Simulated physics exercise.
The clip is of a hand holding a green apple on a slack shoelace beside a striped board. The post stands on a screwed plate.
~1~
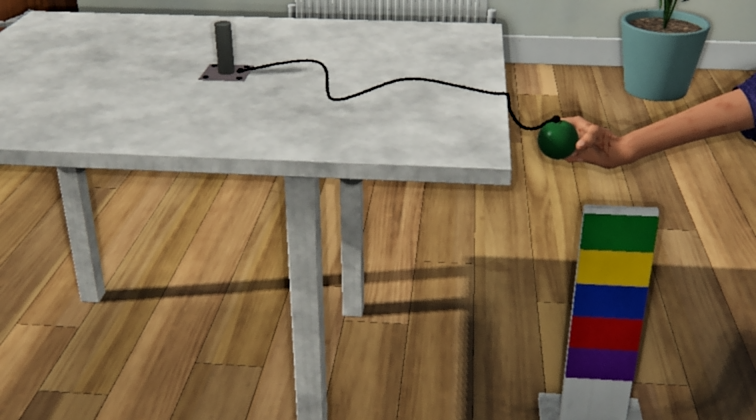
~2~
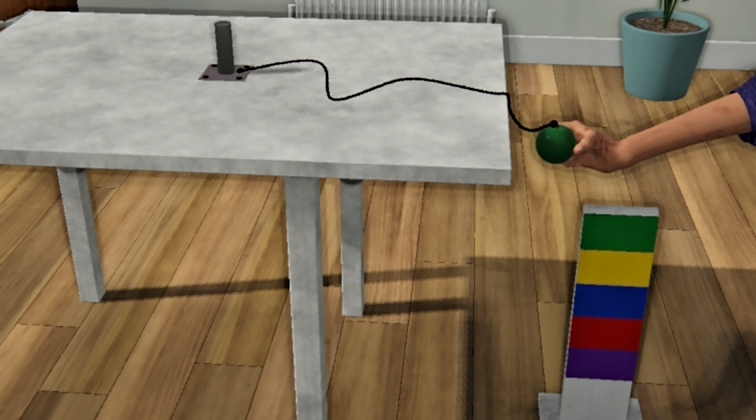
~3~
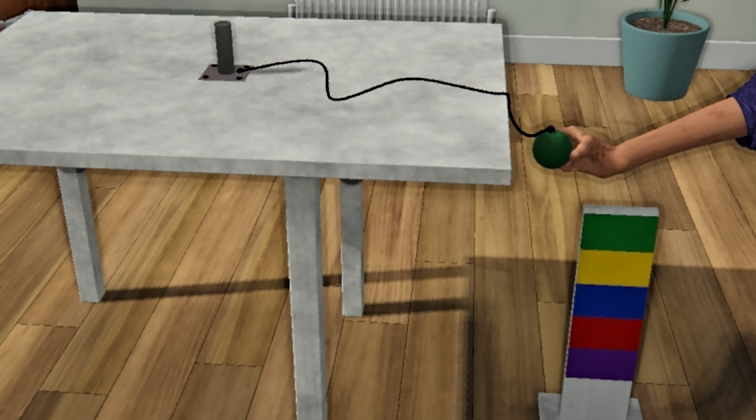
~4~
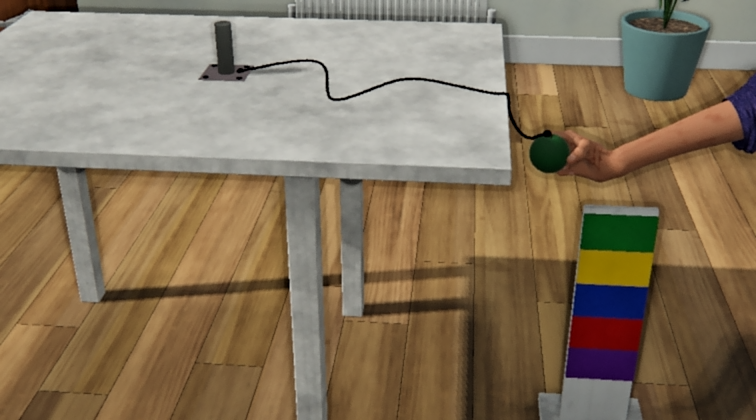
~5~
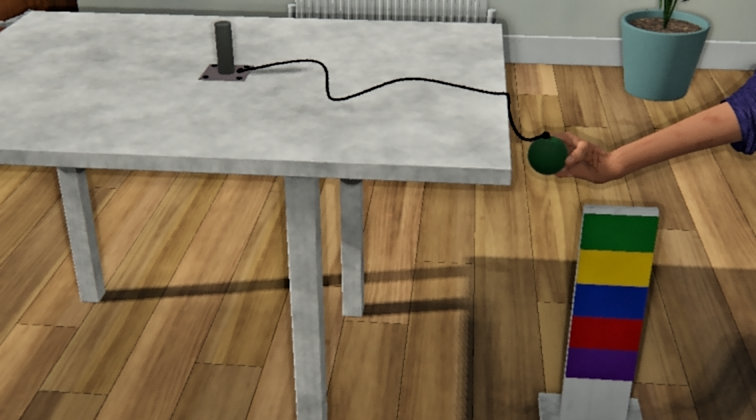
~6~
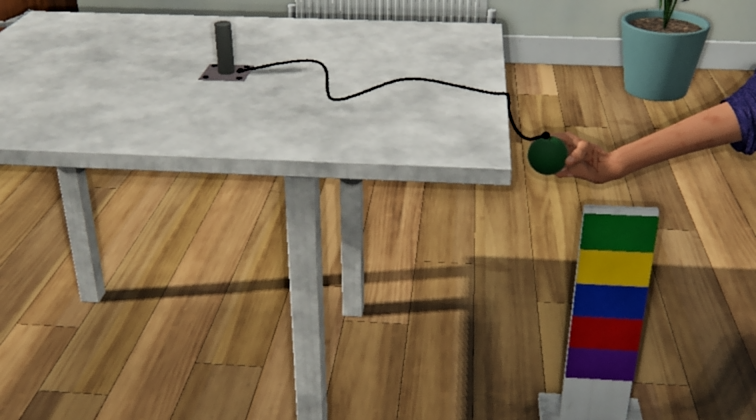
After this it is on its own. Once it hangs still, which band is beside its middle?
Its centre hangs level with the blue band.
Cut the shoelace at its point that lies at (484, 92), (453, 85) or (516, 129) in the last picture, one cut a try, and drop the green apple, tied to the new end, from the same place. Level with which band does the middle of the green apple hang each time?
One after the other, green; none, it hangs higher; yellow.
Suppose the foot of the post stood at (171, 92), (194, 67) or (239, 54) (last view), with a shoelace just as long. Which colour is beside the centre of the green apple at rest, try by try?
In that order: Yellow; yellow; blue.
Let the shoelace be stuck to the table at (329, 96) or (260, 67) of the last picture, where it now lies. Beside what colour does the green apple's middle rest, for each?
Taking them in turn: Green; blue.
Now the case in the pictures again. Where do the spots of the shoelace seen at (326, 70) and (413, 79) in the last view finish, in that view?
The first at (352, 77), the second at (505, 114).
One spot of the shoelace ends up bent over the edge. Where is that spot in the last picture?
The one at (390, 83).
A little later, apple near (515, 273); level with yellow.
Next, apple near (482, 268); level with blue.
When it is over, apple near (494, 275); level with blue. Its middle rests at the blue band.
